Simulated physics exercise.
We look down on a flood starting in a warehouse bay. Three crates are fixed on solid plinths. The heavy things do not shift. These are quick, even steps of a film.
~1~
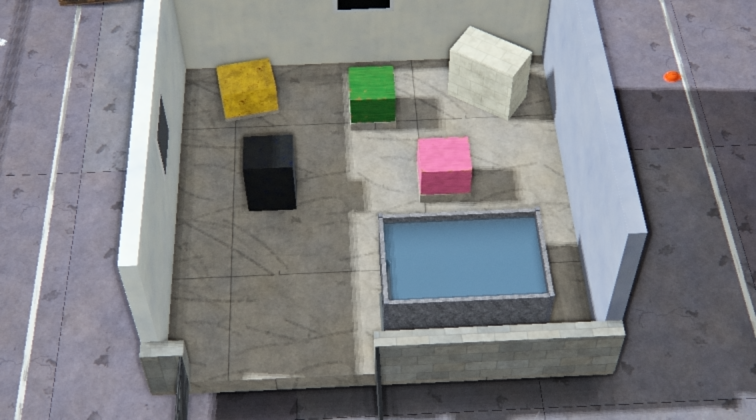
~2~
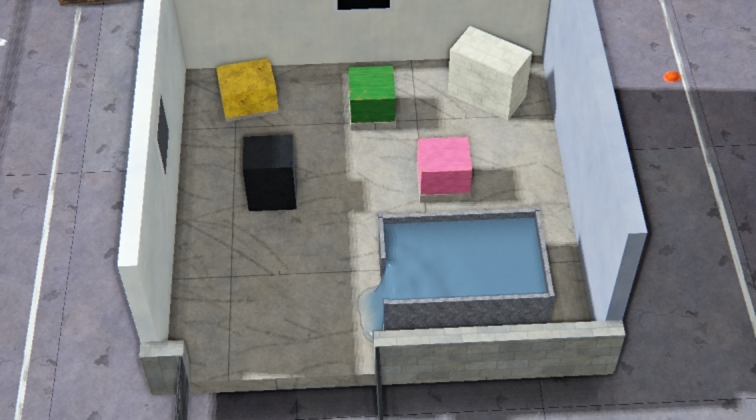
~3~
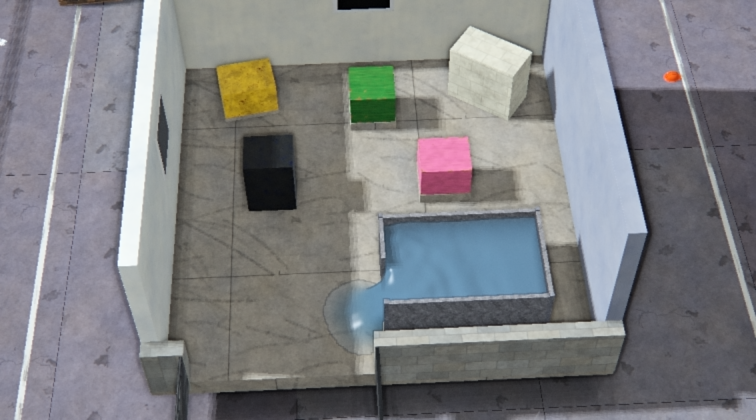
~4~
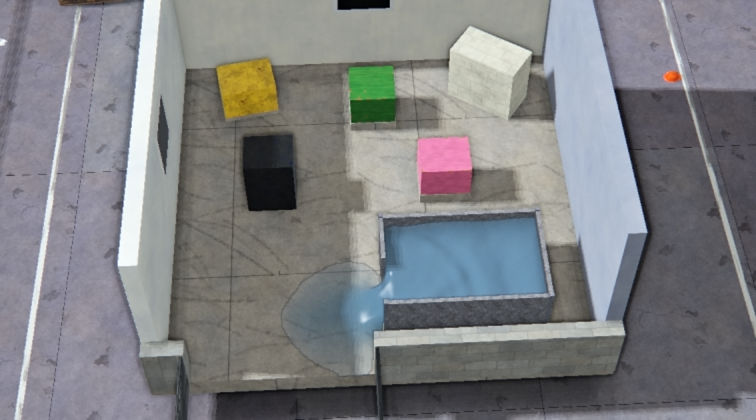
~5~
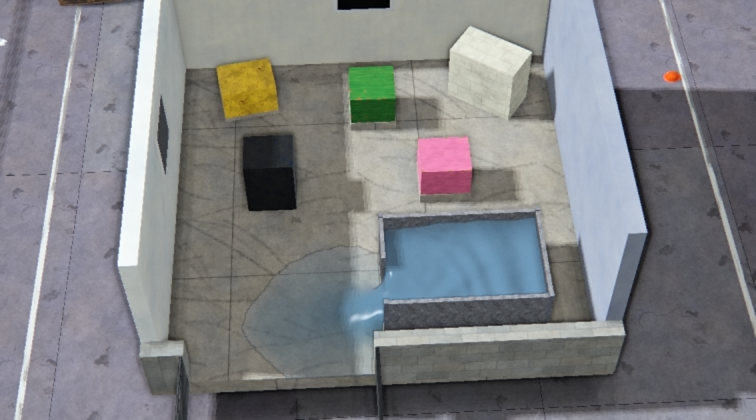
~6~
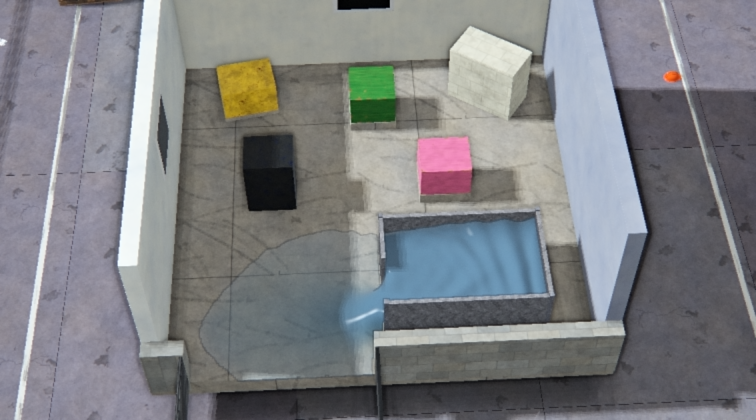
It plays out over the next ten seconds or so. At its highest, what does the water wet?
One by one: The green crate keeps dry; the yellow crate is soaked; the pink crate keeps dry.
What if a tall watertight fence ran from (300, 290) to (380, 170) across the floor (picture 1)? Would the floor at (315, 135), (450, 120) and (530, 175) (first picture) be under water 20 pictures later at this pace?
In that order: Dry, no water, not flooded.
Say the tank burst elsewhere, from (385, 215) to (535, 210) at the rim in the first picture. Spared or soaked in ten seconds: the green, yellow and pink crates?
One by one: Green is topped, yellow is wetted, pink is soaked.
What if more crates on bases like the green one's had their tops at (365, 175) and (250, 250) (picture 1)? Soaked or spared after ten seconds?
In that order: Stays dry, is wetted.
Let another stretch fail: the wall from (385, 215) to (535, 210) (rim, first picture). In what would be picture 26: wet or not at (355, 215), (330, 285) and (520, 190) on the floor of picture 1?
In that order: Covered, no water, flooded.
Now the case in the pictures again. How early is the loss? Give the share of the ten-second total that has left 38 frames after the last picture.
Roughly 80 per cent.
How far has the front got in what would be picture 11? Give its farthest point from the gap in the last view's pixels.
I would point to (177, 227).
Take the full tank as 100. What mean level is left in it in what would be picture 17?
I make it 58 per cent.
A moment on, water covers 25 % of the floor; the green crate not reached, the yellow crate not reached, the pink crate not reached.
Next, water covers 30 % of the floor; the green crate not reached, the yellow crate not reached, the pink crate not reached.
Then, water covers 40 % of the floor; the green crate not reached, the yellow crate water round its plinth, the pink crate not reached.
Later, water covers 55 % of the floor; the green crate water round its plinth, the yellow crate water round its plinth, the pink crate water round its plinth.
In the end, water covers 85 % of the floor; the green crate stayed above the water, the yellow crate was topped, the pink crate stayed above the water.
